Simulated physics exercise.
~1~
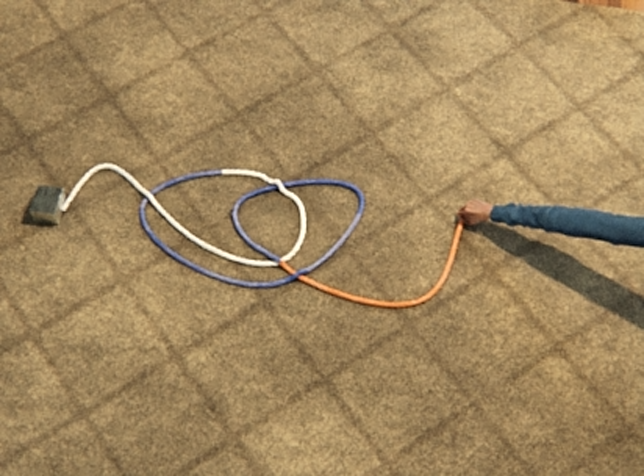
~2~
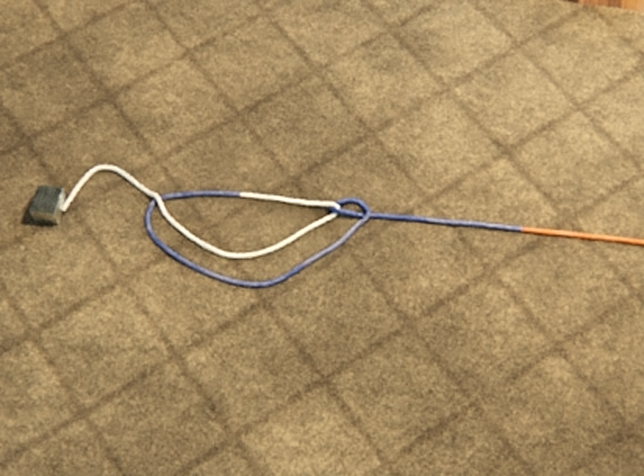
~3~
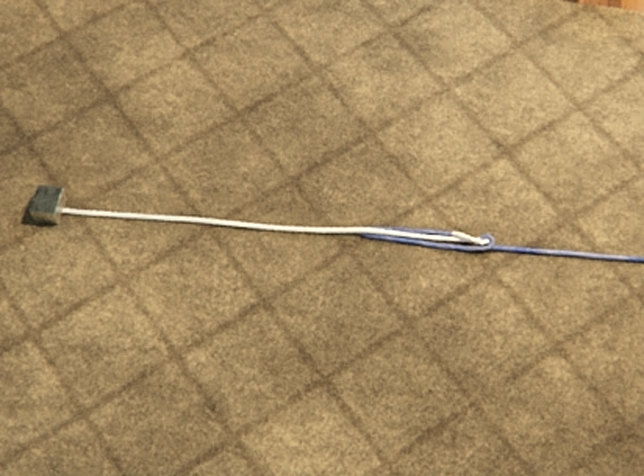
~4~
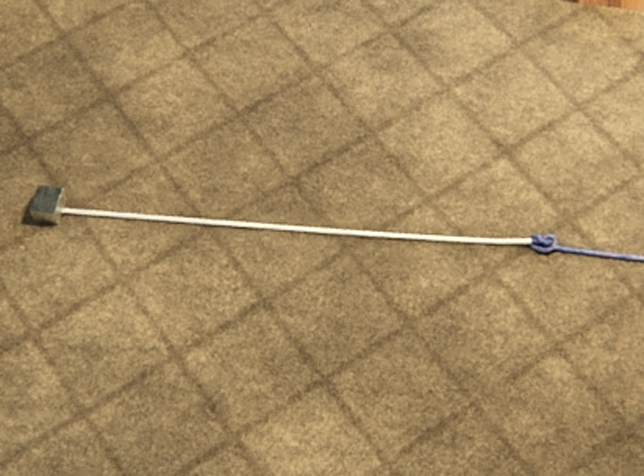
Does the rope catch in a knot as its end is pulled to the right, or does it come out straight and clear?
It catches in a knot. The loops close up into a tight blue lump, with the white part stretched straight between it and the block.
